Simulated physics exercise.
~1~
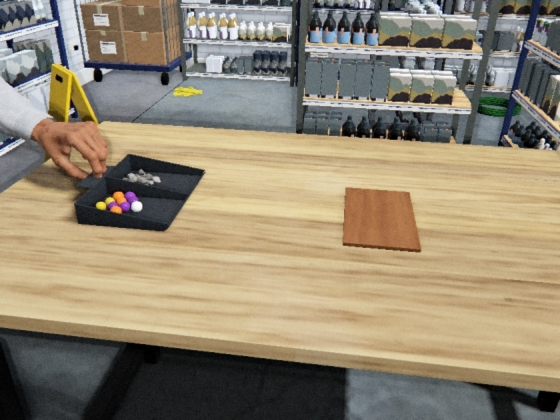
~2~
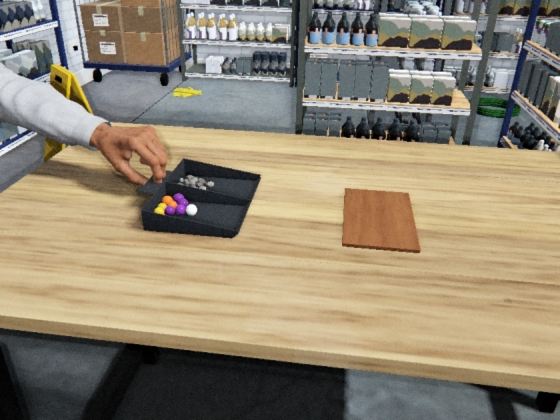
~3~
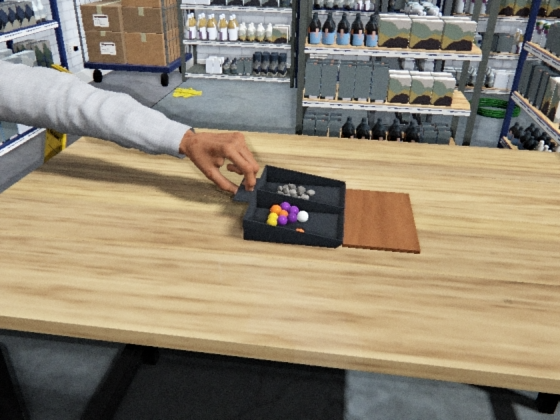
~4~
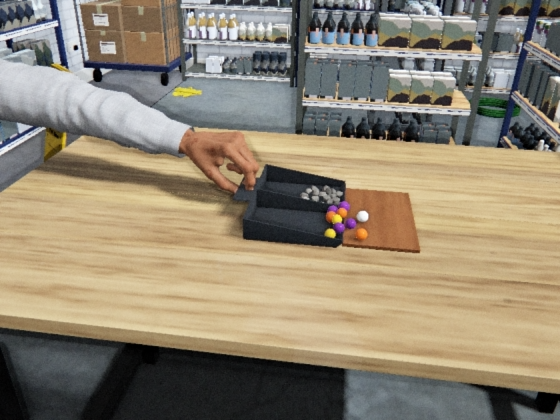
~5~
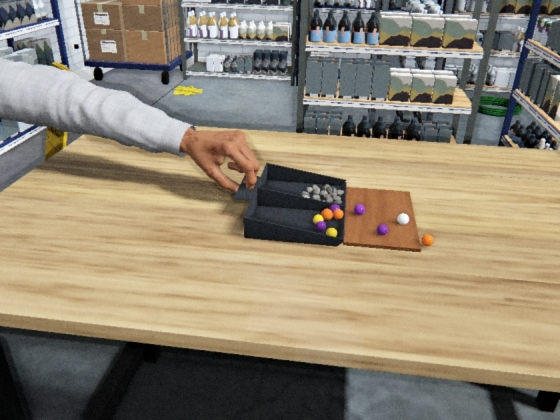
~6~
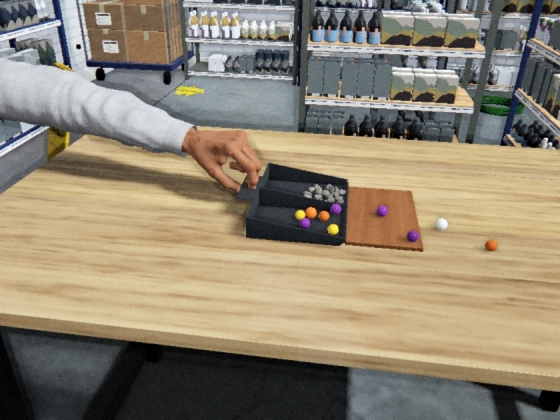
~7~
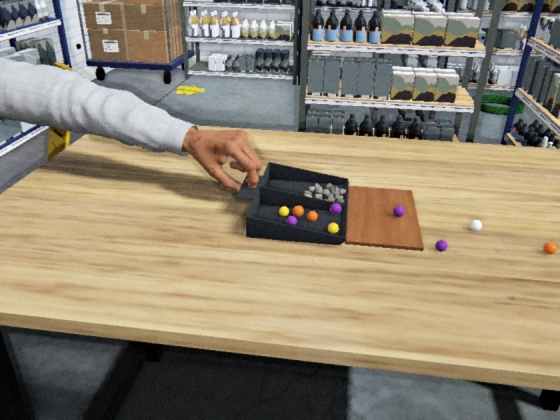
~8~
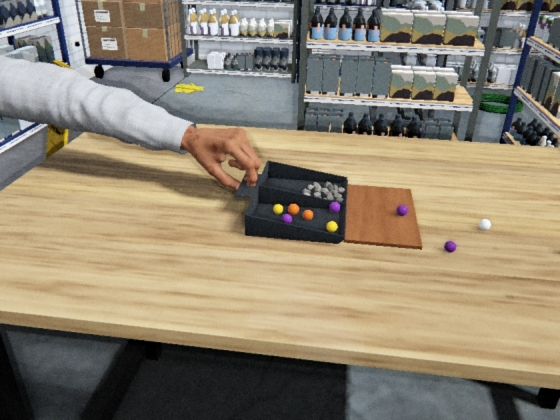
A black two-part tray, pushed by a hand in a light grey sleeve, slides right across a pale wooden table, seen from slightly above in a storeroom with stocked shelves and cardboard boxes behind. Its near part holds orange, yellow, purple and white balls, and its far part holds small grey pieces. The tray stops against a flat reddish-brown board, and both batches shift towards its front rim. Several balls spill over the rim and roll right across the board, while others roll back inside. Finally, an orange ball has rolled out of view, a white and a purple ball rest on the table, another purple one sits on the board, and the grey pieces remain inside.
